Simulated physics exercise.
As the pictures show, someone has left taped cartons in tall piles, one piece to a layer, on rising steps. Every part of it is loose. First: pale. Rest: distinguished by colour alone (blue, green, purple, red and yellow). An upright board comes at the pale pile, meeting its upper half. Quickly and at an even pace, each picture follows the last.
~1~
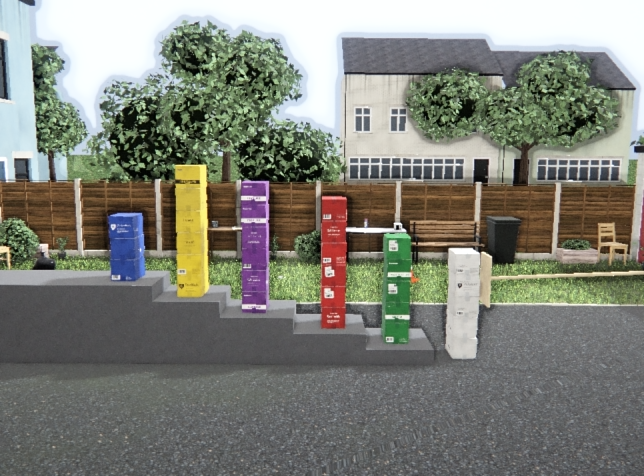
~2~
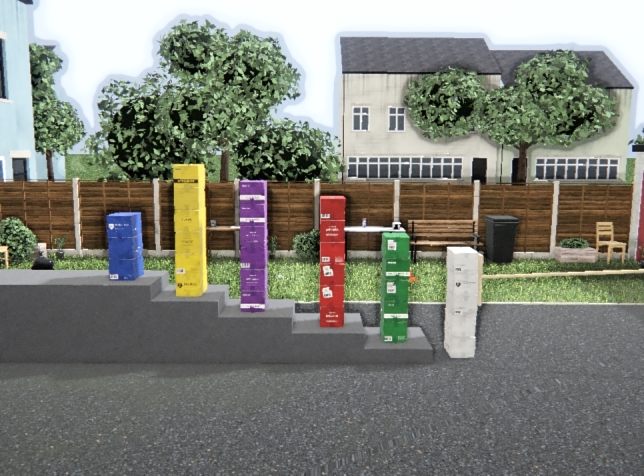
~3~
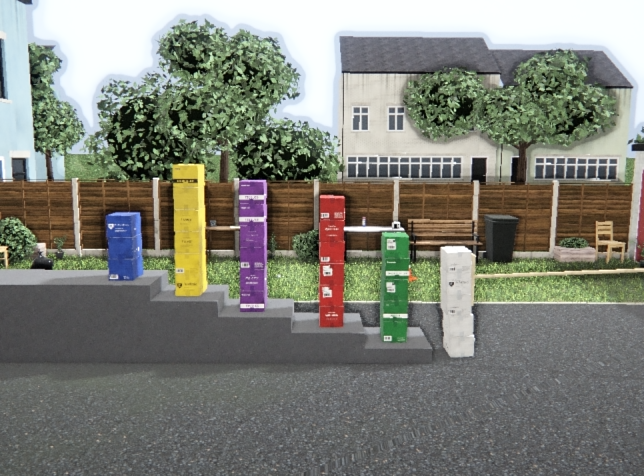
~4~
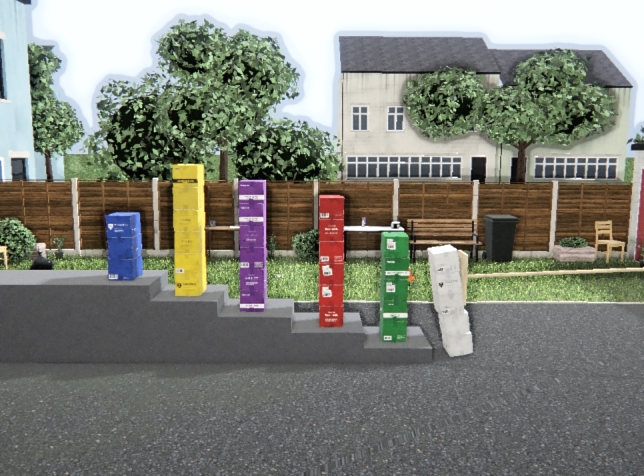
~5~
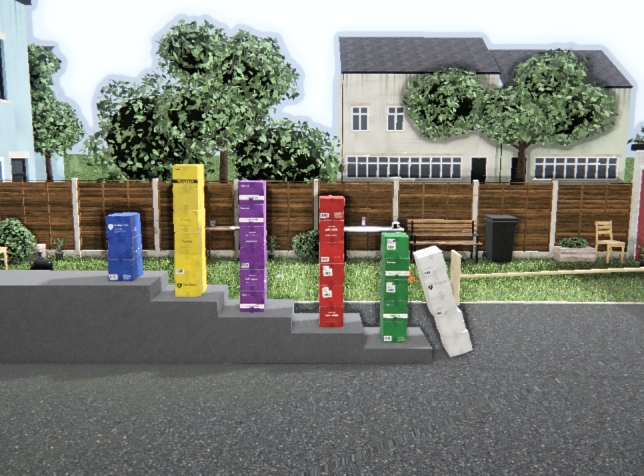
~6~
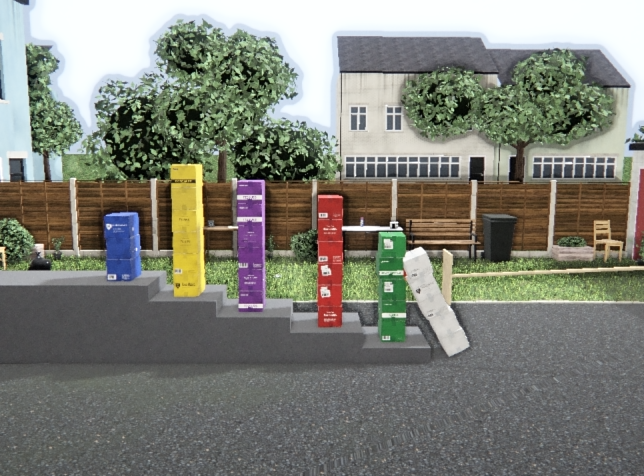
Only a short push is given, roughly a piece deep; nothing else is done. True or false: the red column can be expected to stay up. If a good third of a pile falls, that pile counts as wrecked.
False.
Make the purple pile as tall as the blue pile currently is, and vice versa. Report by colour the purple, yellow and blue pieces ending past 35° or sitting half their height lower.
Per pile: Purple 3; yellow 6; blue 6.
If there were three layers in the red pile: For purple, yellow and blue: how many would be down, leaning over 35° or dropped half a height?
Pile by pile, purple 0, yellow 0, blue 0.
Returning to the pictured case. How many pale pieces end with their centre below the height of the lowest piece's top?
Pale piece tally: 1.
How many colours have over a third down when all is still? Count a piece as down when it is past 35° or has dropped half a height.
Colour count: 5.
Shortly afterwards, 5 of the pale pile down; none of the 6 red cartons down (5 of 26 in all colours); top red carton tilted clearly; top green carton tilted well over, half its height lower.
Next, 5 of the pale pile down; 6 of the 6 red cartons down (21 of 26 in all colours); top red carton tilted well over, some two heights lower; top green carton tilted steeply, some two heights lower.
In the end, 5 of the pale pile down; 6 of the 6 red cartons down (25 of 26 in all colours); top red carton tilted well over, some two heights lower; top blue carton upside down. From the last view, middles, top red carton near (220, 253), top blue carton near (19, 268).
